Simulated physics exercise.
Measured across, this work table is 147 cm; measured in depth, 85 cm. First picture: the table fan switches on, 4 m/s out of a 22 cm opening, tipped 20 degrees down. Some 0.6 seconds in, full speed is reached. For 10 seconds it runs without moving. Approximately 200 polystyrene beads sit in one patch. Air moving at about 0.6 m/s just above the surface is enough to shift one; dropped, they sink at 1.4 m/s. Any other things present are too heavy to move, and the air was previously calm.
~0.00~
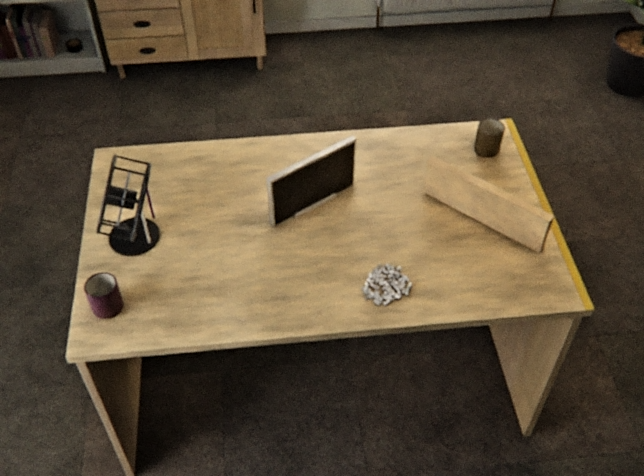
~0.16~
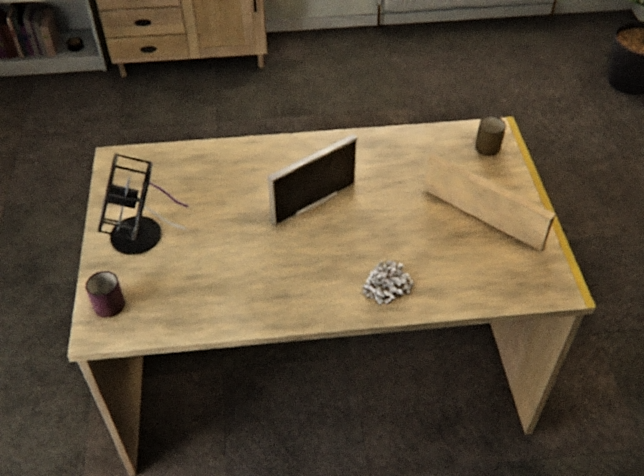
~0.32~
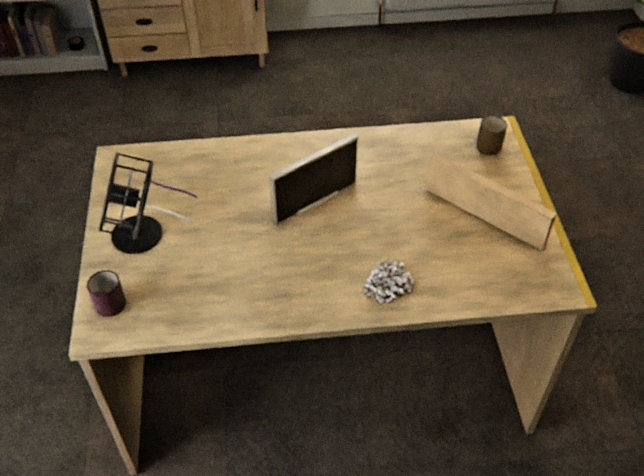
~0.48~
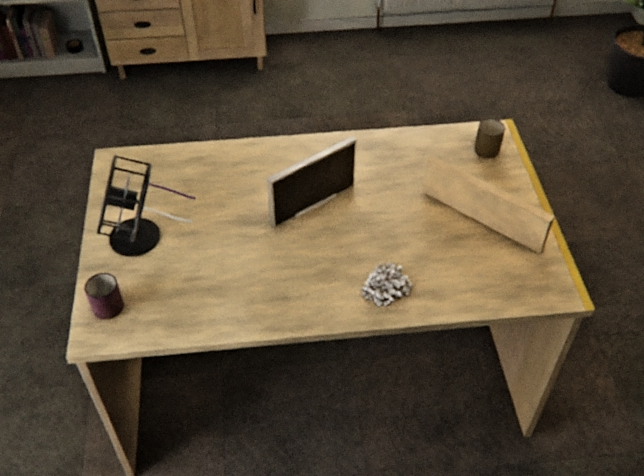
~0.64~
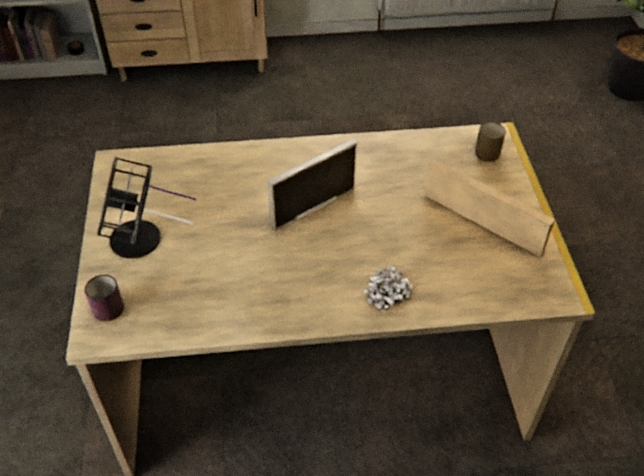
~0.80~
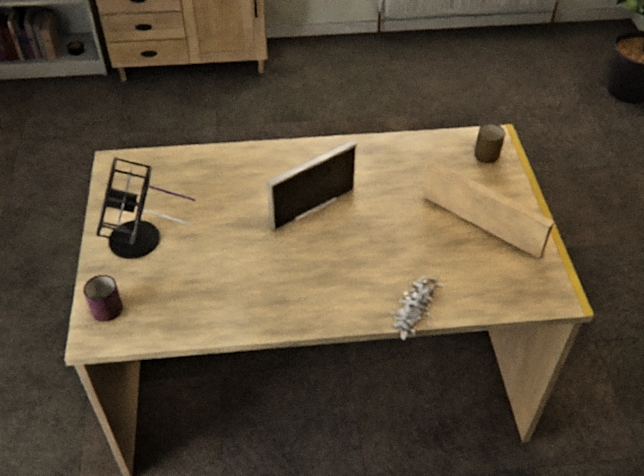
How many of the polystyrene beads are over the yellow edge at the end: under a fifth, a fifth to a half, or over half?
When it settles, only under one in five lie over the yellow edge.
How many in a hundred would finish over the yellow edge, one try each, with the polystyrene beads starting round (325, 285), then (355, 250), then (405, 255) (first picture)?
Roughly 0 %, then 70 %, then 70 %.
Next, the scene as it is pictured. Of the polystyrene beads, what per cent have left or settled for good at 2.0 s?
About 100 per cent.
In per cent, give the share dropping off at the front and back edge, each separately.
About 100 per cent front and 0 per cent back.
After 2.0 s the count stands so, 0 % are over the yellow edge.
After 3.2 s the count stands so, 0 % are over the yellow edge.
After 5.5 s the count stands so, 0 % are over the yellow edge.
After 10.0 s, at the end, 0 % are over the yellow edge.
